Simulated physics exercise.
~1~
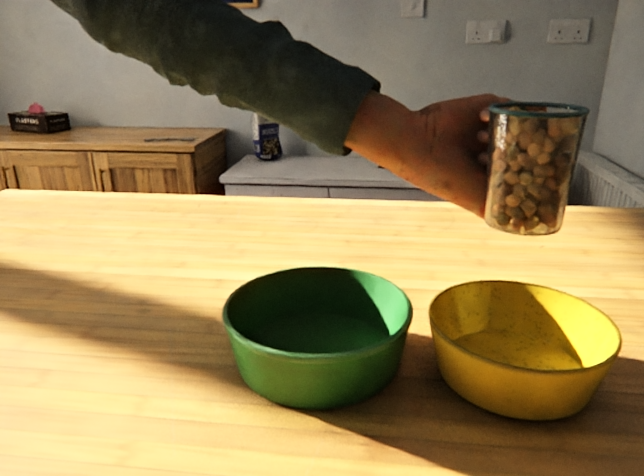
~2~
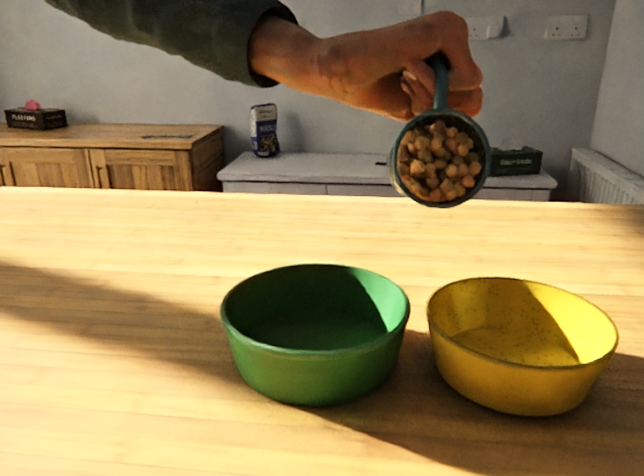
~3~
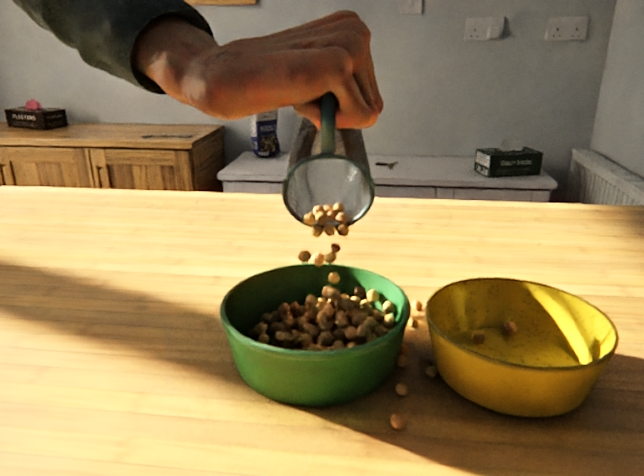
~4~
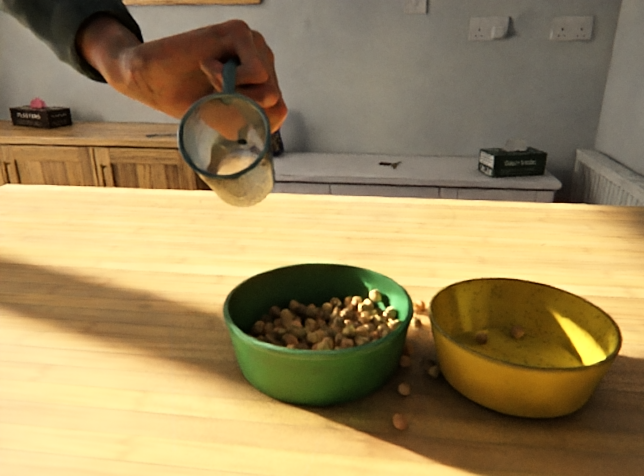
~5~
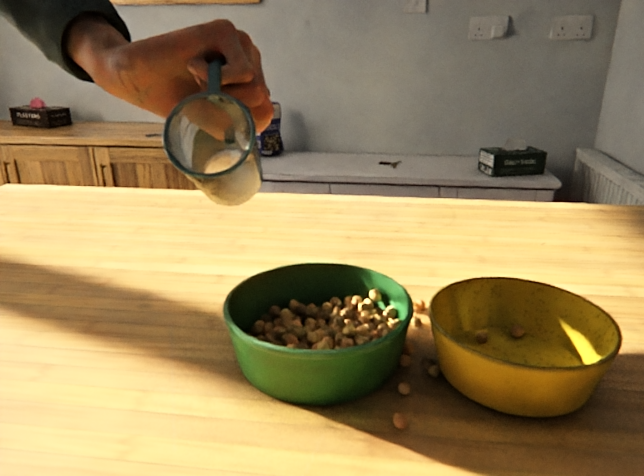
Hand tipping a clear cup of dried chickpeas into a green dish beside a yellow one, spilling a few, then moving left.
